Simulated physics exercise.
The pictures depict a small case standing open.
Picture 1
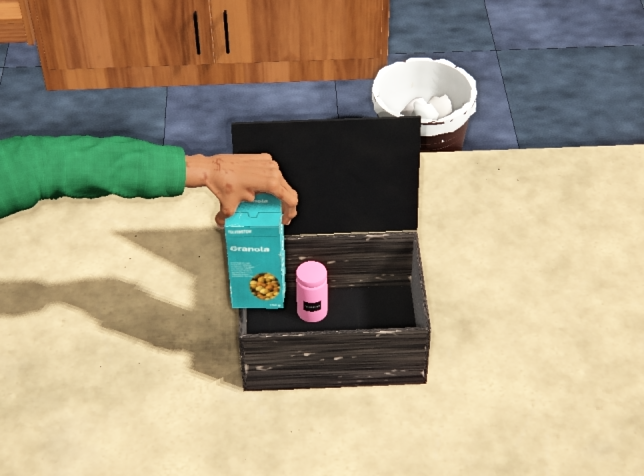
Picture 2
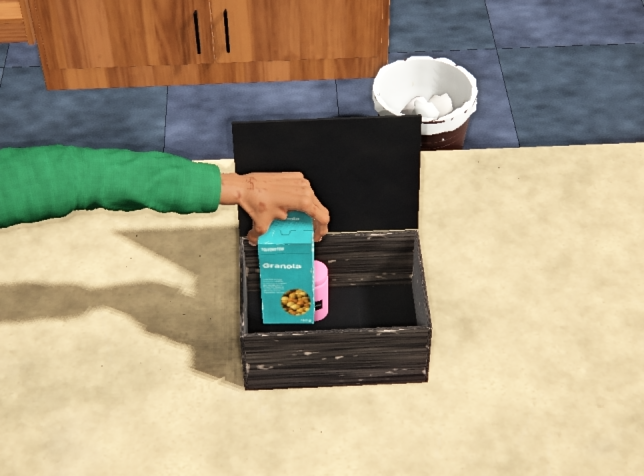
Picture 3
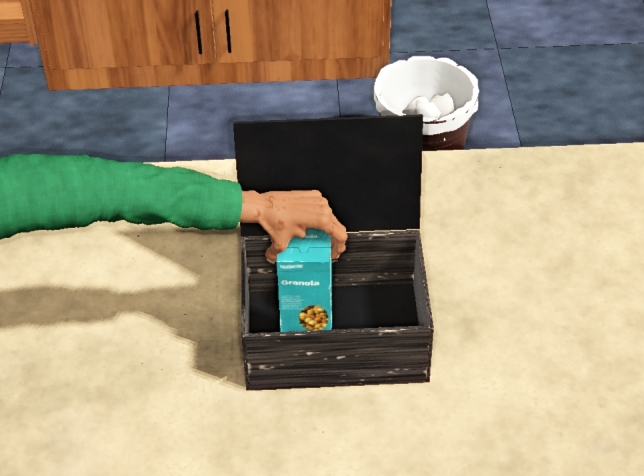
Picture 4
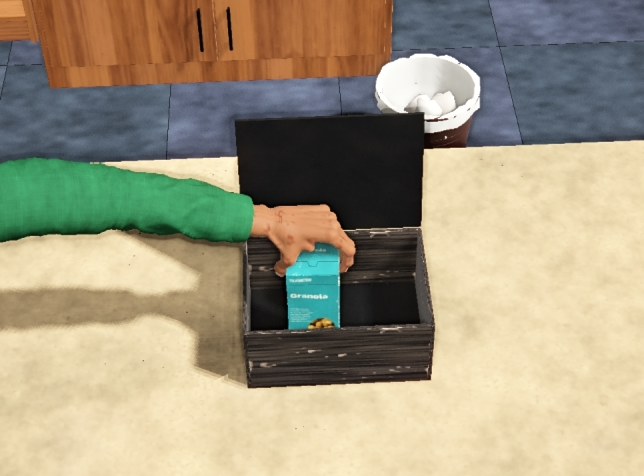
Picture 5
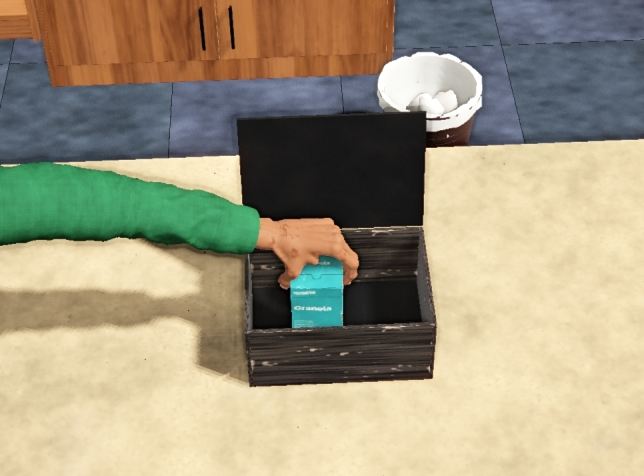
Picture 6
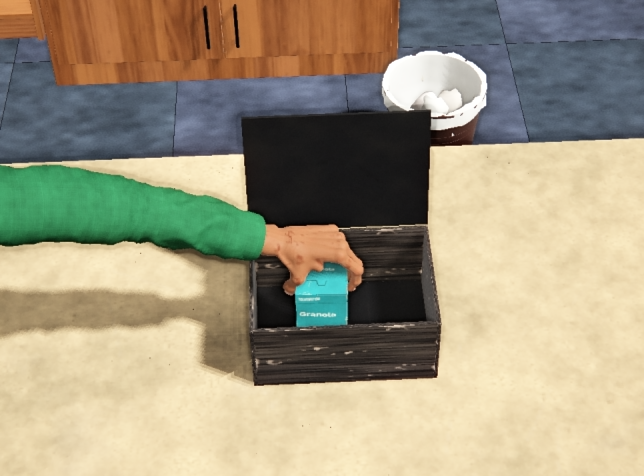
A turquoise carton, gripped from above by a hand in a green sleeve, moved right and down into an open dark case, passing in front of a pink shaker and hiding it from view.
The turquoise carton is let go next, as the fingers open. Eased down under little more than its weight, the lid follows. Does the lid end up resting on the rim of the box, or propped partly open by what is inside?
It is propped partly open.
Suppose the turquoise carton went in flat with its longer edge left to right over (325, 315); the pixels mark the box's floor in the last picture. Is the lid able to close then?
Lid down.
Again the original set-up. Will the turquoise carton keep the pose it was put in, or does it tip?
At the finish the turquoise carton holds its orientation.
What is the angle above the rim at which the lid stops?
It comes to about 25°.
Then, 1.10 s after the last picture, lid starting down.
Then, 1.60 s after the last picture, lid 57° above the rim.
Then, 1.80 s after the last picture, lid 38° above the rim.
Then, 3.30 s after the last picture, lid 25° above the rim.
At rest, lid 25° above the rim; both in place. Seen from the same camera at the end, turquoise carton near (323, 314).
